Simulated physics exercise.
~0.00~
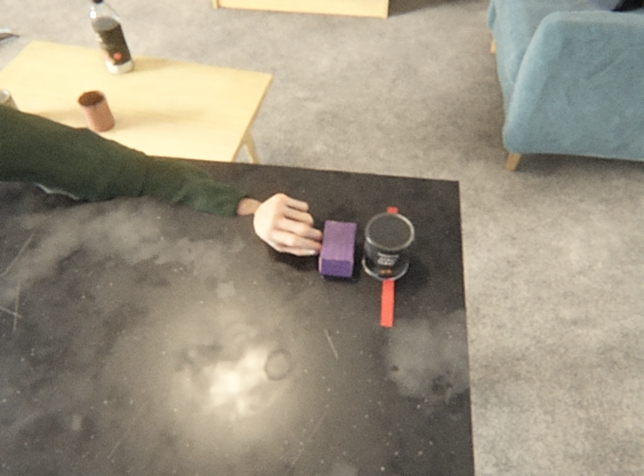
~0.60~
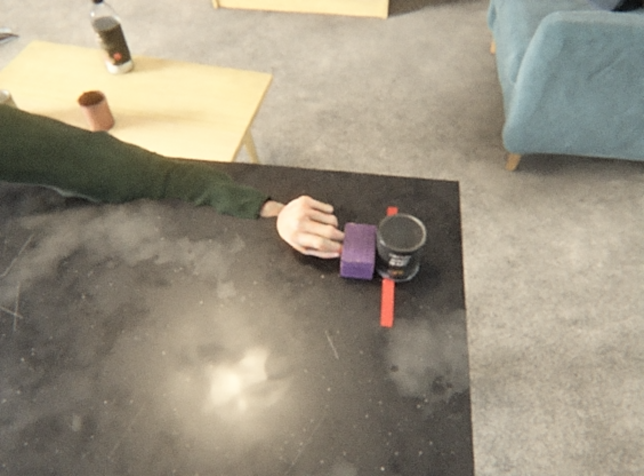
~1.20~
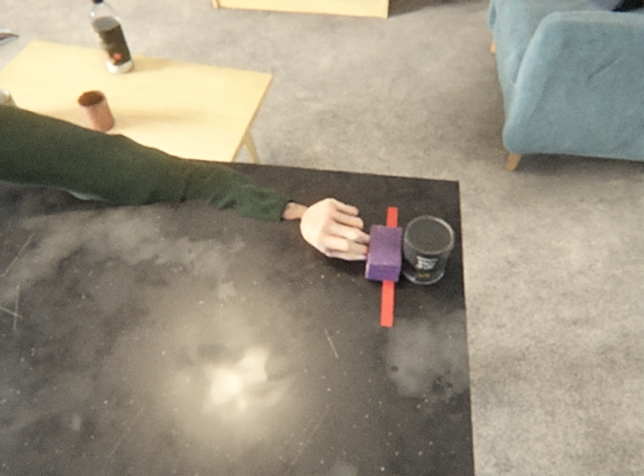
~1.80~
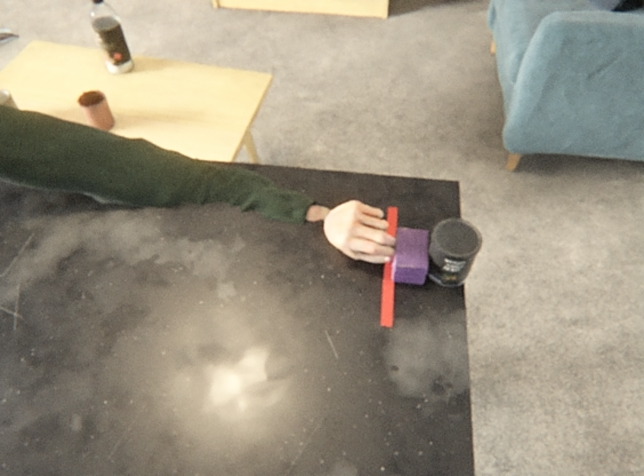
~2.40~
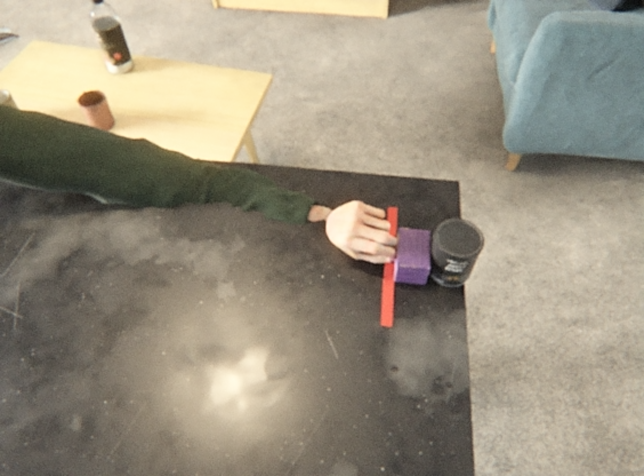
A black speckled tabletop is seen from above at an angle in a carpeted room, with a pale wooden table holding a bottle and a brown cup at the upper left and a blue sofa at the upper right. An arm in a dark green sleeve reaches in from the left, its hand behind a purple block beside a black pot on a strip of red tape. The hand pushes the block to the right, and the pot slides ahead of it past the tape. The block crosses the tape too, then the hand stops there. The pot ends at the right edge, still on the table.
